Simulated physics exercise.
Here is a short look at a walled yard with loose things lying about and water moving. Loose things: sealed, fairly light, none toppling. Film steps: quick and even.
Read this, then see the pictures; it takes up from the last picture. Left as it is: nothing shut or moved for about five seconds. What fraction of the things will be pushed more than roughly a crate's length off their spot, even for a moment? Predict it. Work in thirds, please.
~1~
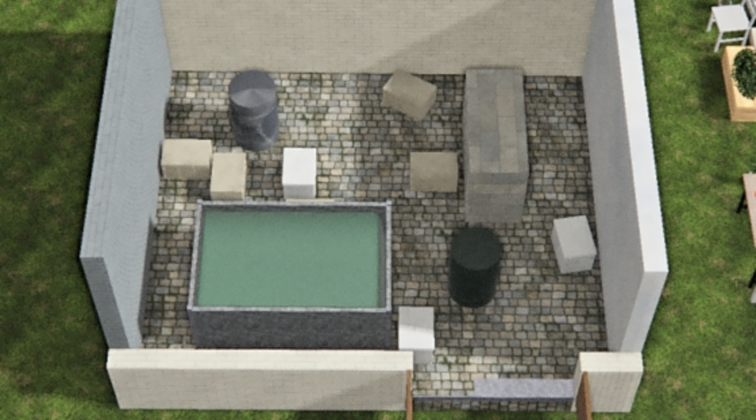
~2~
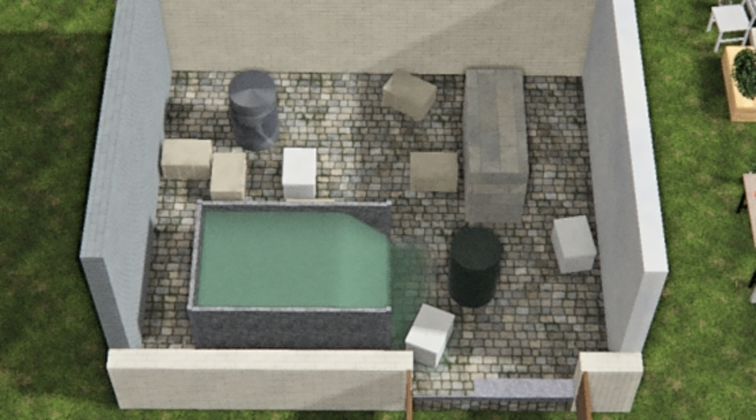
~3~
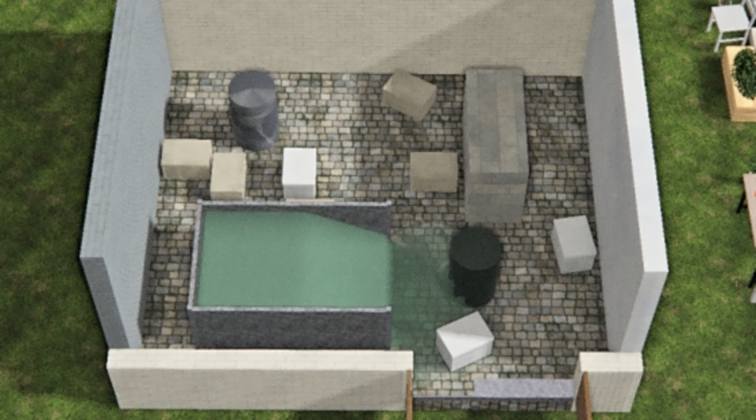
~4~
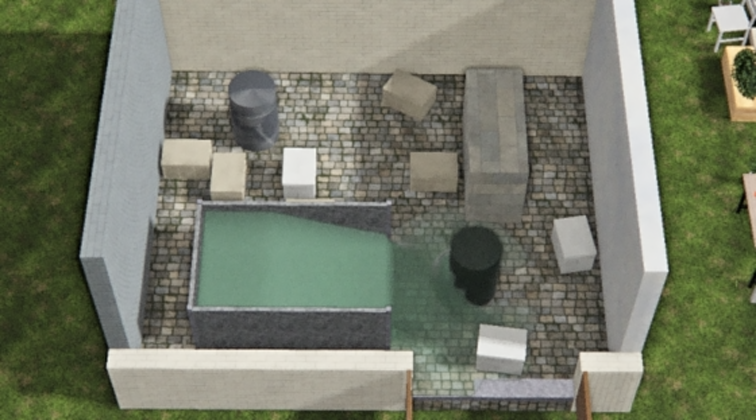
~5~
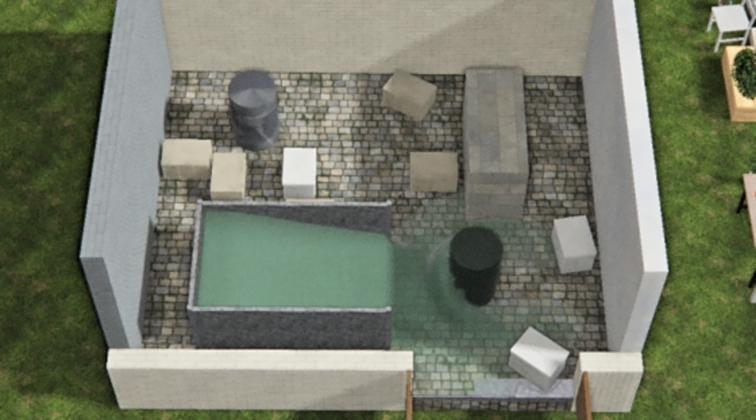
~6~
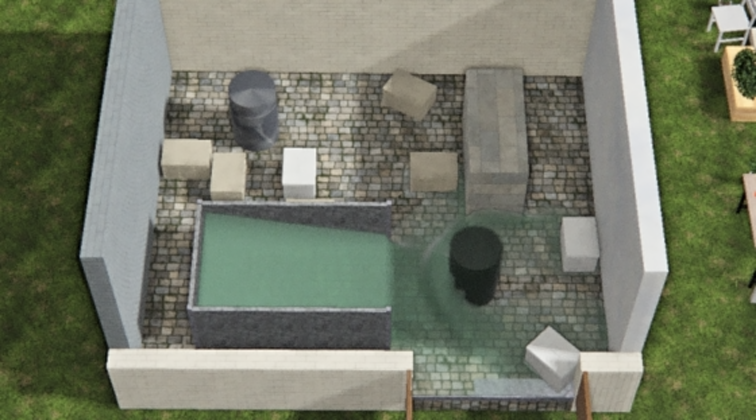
Portion: One third through two thirds.
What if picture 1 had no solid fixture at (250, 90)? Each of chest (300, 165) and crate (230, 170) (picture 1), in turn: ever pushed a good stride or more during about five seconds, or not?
Not beyond that, then not beyond that.
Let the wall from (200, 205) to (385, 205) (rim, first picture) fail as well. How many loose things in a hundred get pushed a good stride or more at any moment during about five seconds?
Near 90 in a hundred.
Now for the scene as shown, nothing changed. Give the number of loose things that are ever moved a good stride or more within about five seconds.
By my reckoning the answer is 4.
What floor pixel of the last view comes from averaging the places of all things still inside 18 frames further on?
Roughly (339, 198).
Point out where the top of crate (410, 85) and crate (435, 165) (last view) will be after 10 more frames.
The first top is near (380, 67) and the second near (361, 128).
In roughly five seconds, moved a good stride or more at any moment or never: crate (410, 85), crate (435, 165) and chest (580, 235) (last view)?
Entry one gets that far, entry two gets that far, entry three gets that far.
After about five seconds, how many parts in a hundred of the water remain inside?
Close to 60 per cent.
A moment on, 1 of 8 are well off their spots; 1 afloat.
Next, 2 of 8 are well off their spots; 2 afloat.
Later, 4 of 8 are well off their spots; 2 afloat.
In the end, 4 of 8 are well off their spots, and 4 have been at some point; 3 afloat.
